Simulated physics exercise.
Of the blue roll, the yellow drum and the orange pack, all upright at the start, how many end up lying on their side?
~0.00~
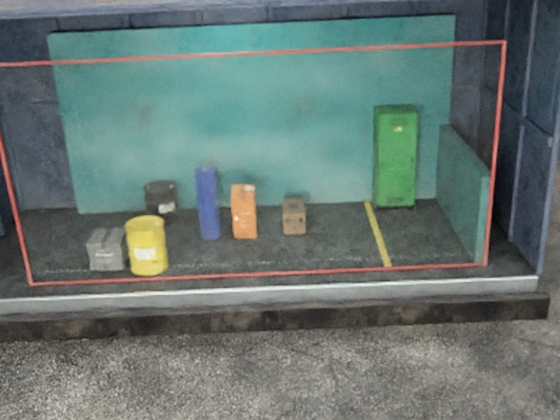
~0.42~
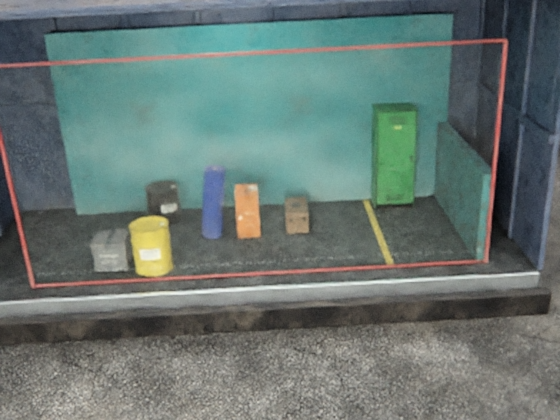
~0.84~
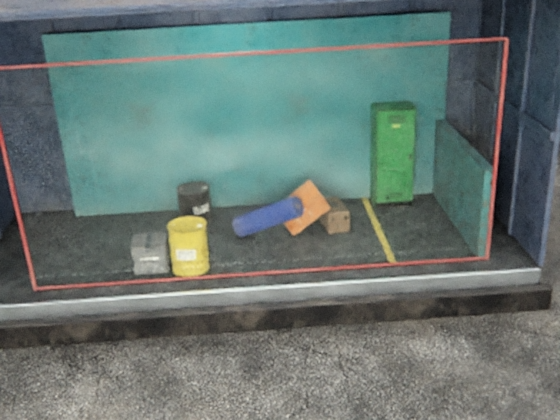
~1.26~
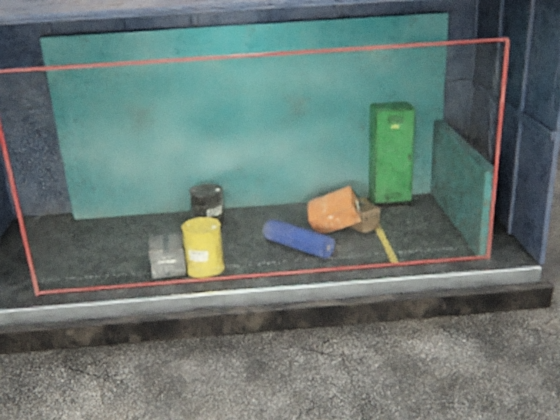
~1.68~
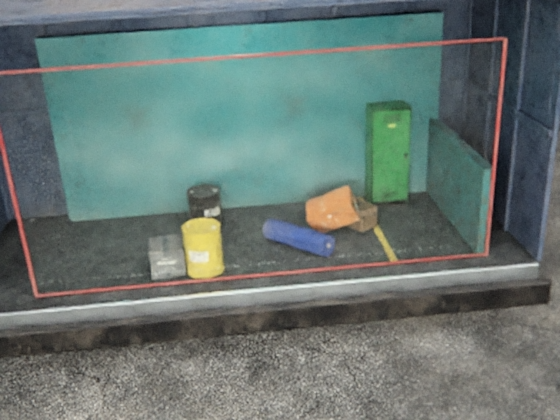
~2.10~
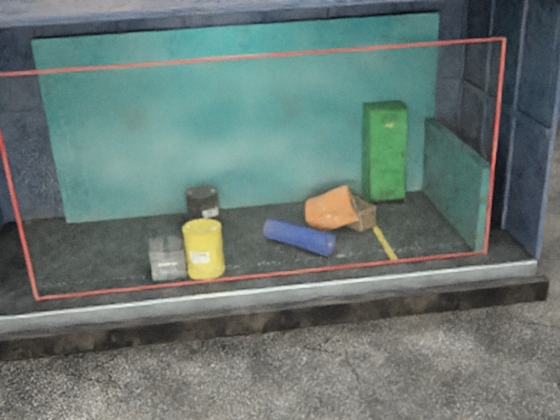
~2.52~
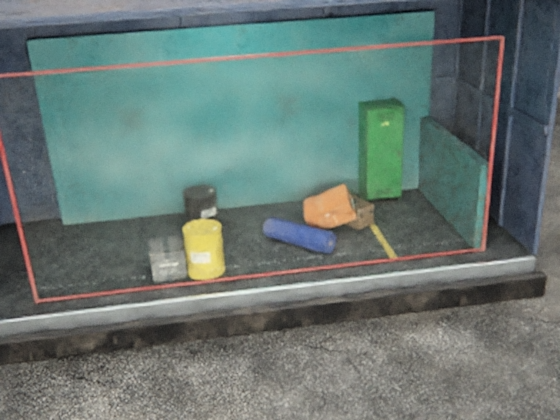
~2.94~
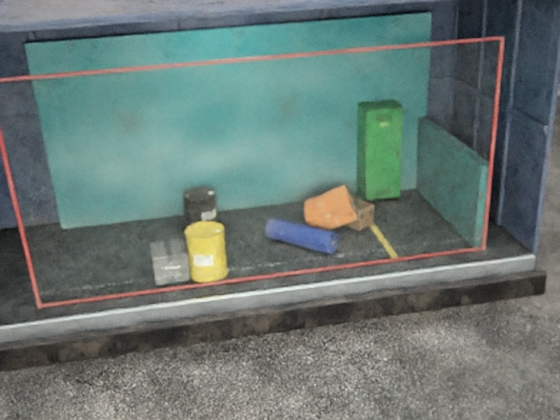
Two of them end up on their side, the blue roll and the orange pack, while the yellow drum stays upright.
Green locker standing still in a bay while loose containers slide right, the blue roll and orange pack toppling beside the yellow line.
